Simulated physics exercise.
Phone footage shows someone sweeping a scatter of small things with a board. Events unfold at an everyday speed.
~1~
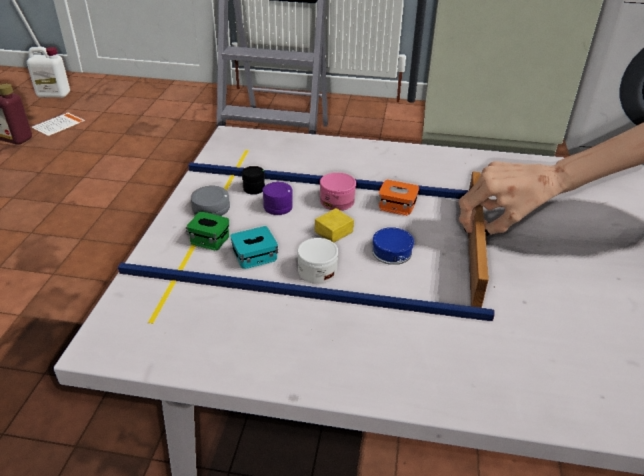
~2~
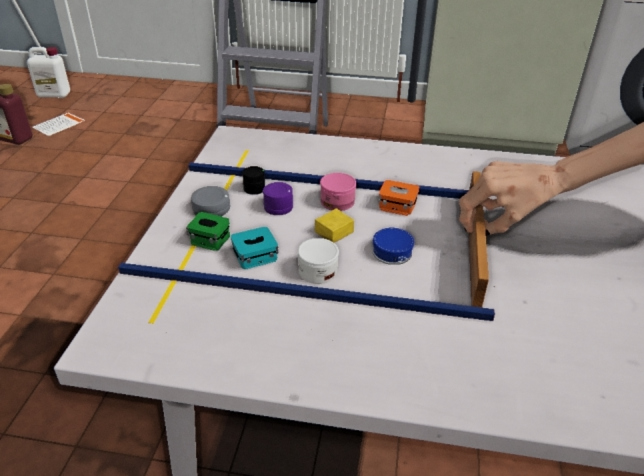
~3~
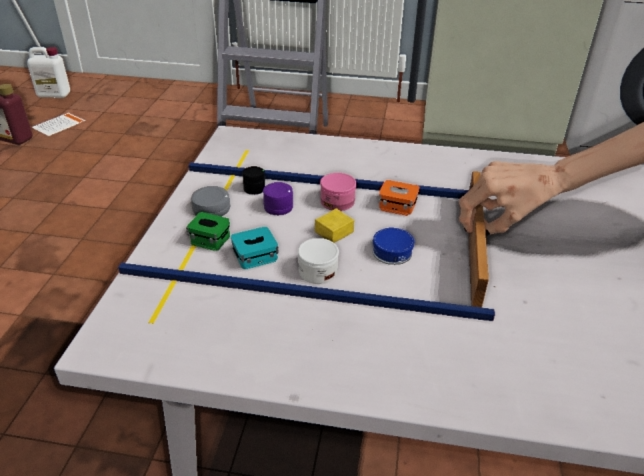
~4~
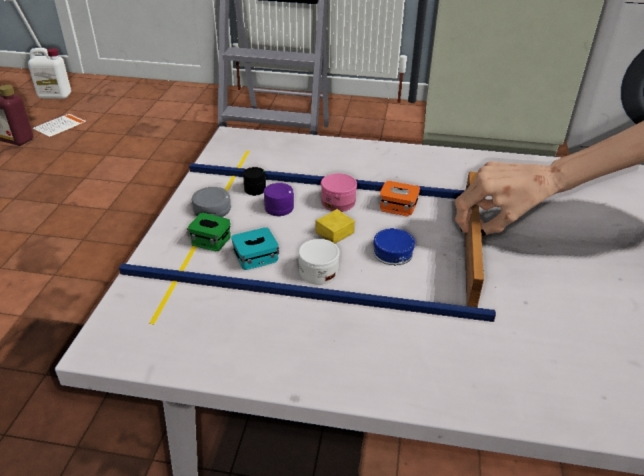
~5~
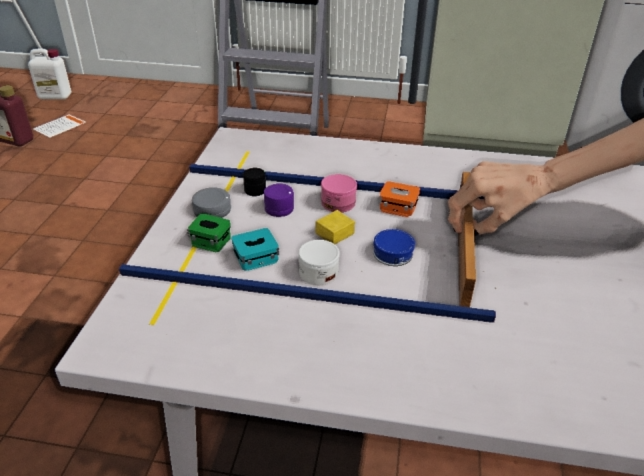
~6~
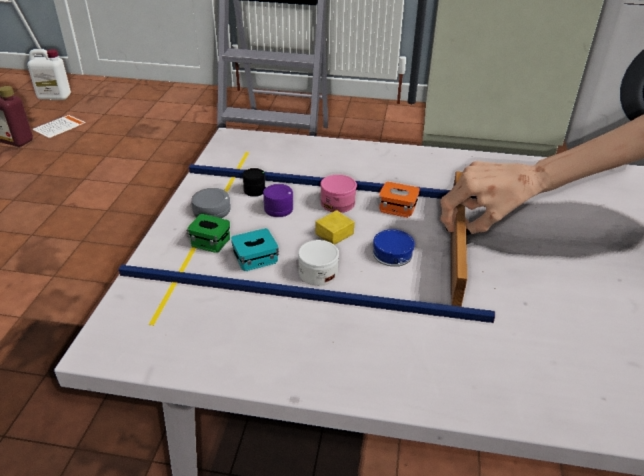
In a room with terracotta floor tiles, a stepladder and a radiator, a white table is seen from above at an angle. Between two dark blue rails lie grey, black, green and teal items near a yellow line at left, with purple, pink, white, yellow, orange and blue ones rightward. A hand at right holds a wooden board still, then slides it slightly left, touching none of them.
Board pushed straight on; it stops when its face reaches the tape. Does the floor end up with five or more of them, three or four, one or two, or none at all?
It ends with three pieces or four gone from the top.
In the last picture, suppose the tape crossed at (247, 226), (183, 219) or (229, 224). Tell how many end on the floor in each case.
Respectively 0, 6 and 2.
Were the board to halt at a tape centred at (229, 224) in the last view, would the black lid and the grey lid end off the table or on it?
Black lid down; grey lid down.
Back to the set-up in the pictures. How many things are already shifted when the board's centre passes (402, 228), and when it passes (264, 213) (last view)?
The count reaches 2 first and 10 second.
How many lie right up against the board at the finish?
Contact count: 4.
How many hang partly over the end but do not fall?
Overhanging ones - 3.
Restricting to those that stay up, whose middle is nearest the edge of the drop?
Result: Pink tub.
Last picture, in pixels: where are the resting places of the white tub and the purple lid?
Listed in order, first is (166, 251) and the other is (175, 194).
Soon after, none off yet; grey lid at rest near (211, 204); green case at rest near (210, 234); black lid at rest near (254, 182).
Then, none off yet; grey lid at rest near (211, 204); green case moved a little near (193, 230); black lid moved well along near (220, 177).
At rest, the number that fall off is three or four; fallen, black lid, green case and grey lid.
